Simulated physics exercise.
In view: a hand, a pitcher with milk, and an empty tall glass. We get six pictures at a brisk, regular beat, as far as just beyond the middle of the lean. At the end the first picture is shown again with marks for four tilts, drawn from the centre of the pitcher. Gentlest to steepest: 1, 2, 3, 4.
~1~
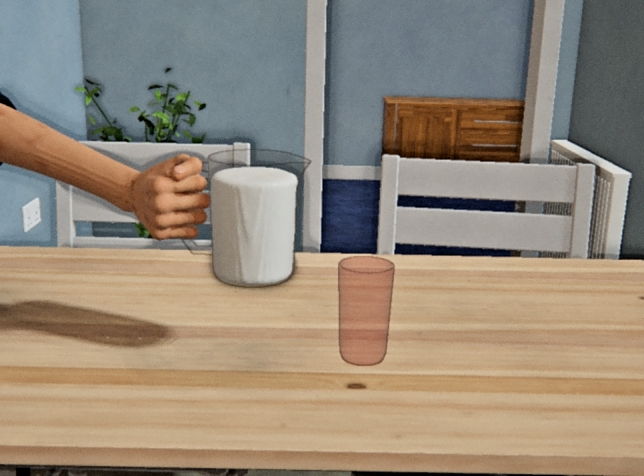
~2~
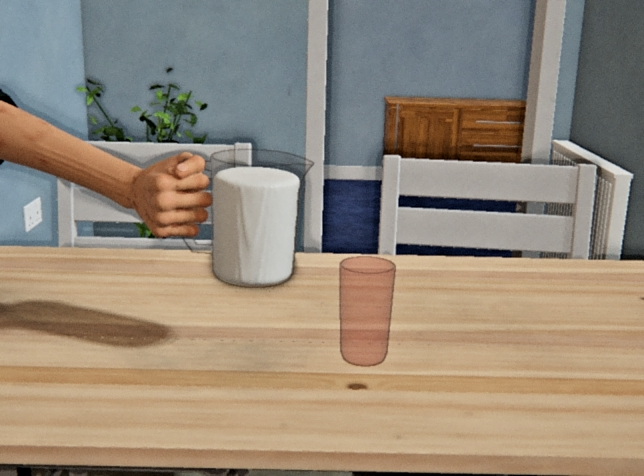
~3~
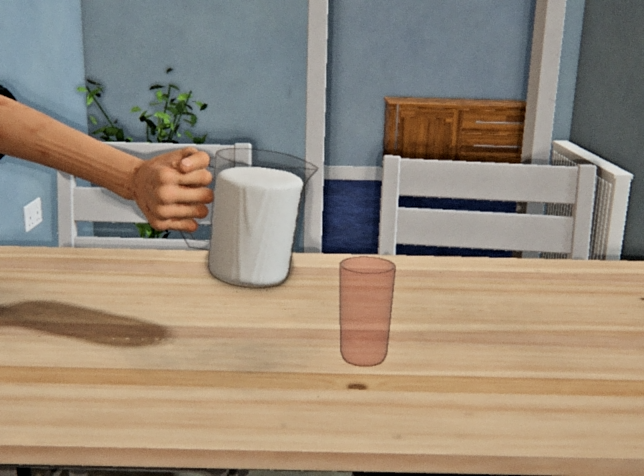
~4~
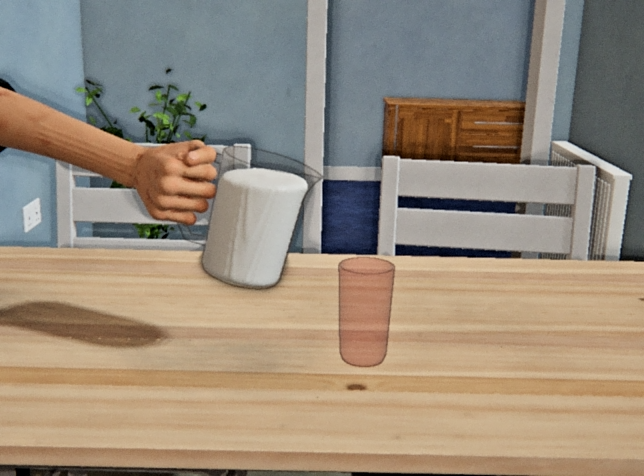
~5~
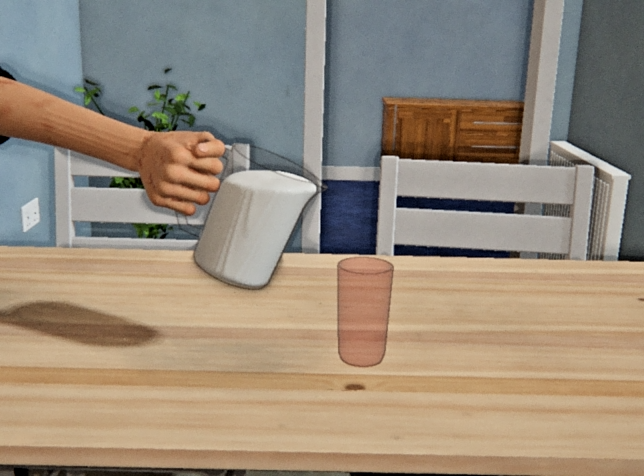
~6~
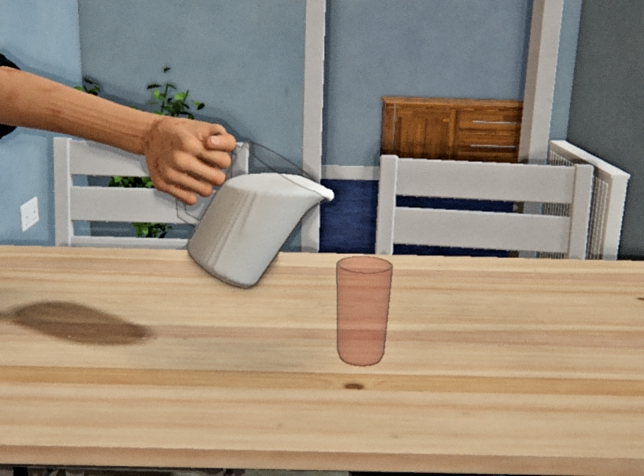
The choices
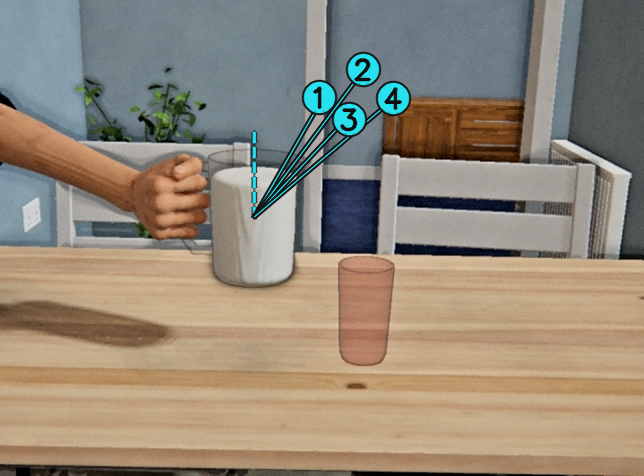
A hand holding a clear pitcher of milk above a wooden table tilted it slowly to the right, near an empty reddish glass, until the milk reached the spout.
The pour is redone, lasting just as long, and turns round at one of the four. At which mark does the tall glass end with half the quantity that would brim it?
4 beats the others.
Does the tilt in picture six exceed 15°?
Yes, it does.
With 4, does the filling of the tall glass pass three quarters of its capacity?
No, it does not.
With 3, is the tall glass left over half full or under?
Under.
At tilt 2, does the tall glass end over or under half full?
Under.
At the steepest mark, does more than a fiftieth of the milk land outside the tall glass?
No, it does not.
On the marked copy, 1 at (313, 114); 2 at (353, 83); 3 at (335, 130); 4 at (380, 110).
If 1 is chosen, the tall glass ends with about 10 % of what it can hold.
If 2 is chosen, the tall glass ends with about 21 % of what it can hold.
If 3 is chosen, the tall glass ends with about 35 % of what it can hold.
If 4 is chosen, the tall glass ends with about 51 % of what it can hold.
